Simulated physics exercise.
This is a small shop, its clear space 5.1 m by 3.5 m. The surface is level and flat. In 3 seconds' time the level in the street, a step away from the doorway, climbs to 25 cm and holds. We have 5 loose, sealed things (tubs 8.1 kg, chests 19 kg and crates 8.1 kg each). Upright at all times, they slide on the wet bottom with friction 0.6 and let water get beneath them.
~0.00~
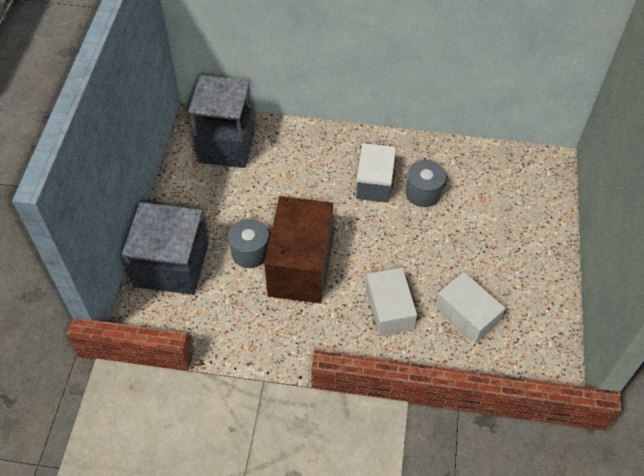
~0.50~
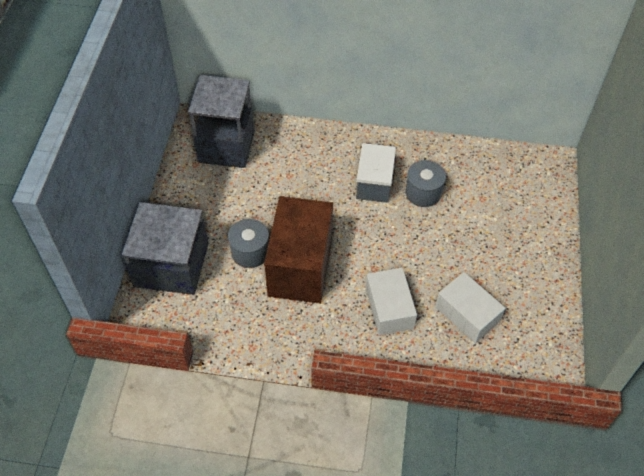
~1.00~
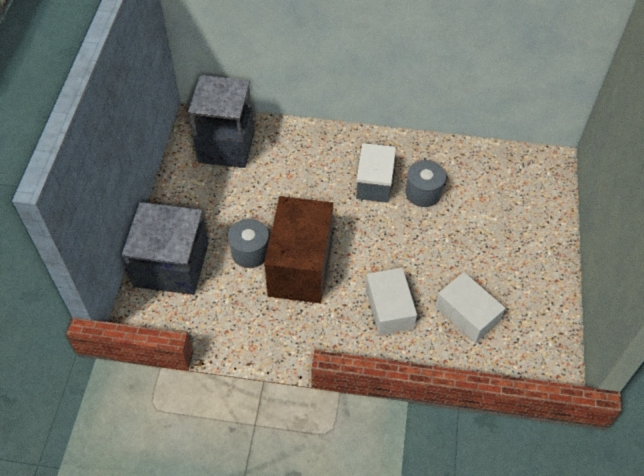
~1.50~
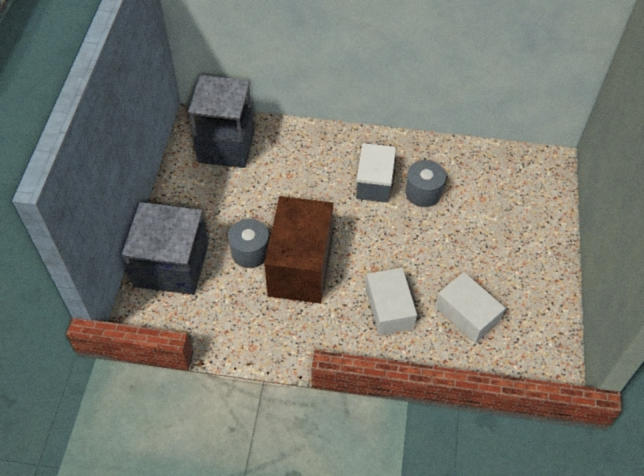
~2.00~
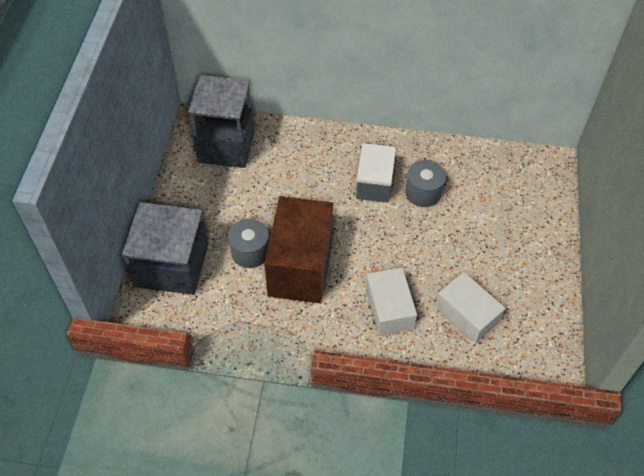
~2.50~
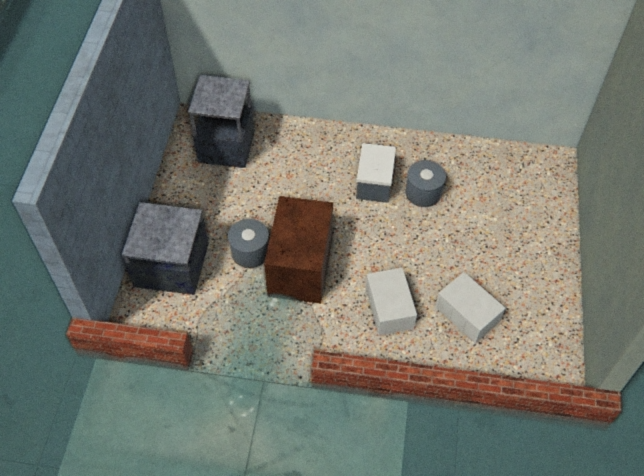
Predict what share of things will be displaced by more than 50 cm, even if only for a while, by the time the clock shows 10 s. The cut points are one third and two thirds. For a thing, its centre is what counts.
I expect the share that gets shoved will be in the middle band.
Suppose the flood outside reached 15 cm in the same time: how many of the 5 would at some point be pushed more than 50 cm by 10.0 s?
In that case 1 of them.
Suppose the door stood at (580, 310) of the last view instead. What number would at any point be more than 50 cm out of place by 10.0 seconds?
The answer would then be 4.
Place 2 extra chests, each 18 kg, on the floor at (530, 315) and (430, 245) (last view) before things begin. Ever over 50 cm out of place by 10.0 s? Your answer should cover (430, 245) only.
Result: Not exceeded.
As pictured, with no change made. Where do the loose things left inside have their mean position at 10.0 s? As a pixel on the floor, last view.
They're centred close to (456, 206).
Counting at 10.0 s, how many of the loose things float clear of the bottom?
By my count, 4.
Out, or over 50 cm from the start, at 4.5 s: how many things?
The count is 1.
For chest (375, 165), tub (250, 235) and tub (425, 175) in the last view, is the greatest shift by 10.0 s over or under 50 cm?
Taking them in turn, the first is within the limit, the second beyond the limit and the third within the limit.
After 3.5 s 0 of 5 are over 50 cm from their spots; 0 afloat.
After 4.5 s 1 of 5 are over 50 cm from their spots; 1 afloat.
After 7.0 s 3 of 5 are over 50 cm from their spots; 3 afloat.
After 10.0 s 3 of 5 are over 50 cm from their spots, and 3 have been at some point; 4 afloat.
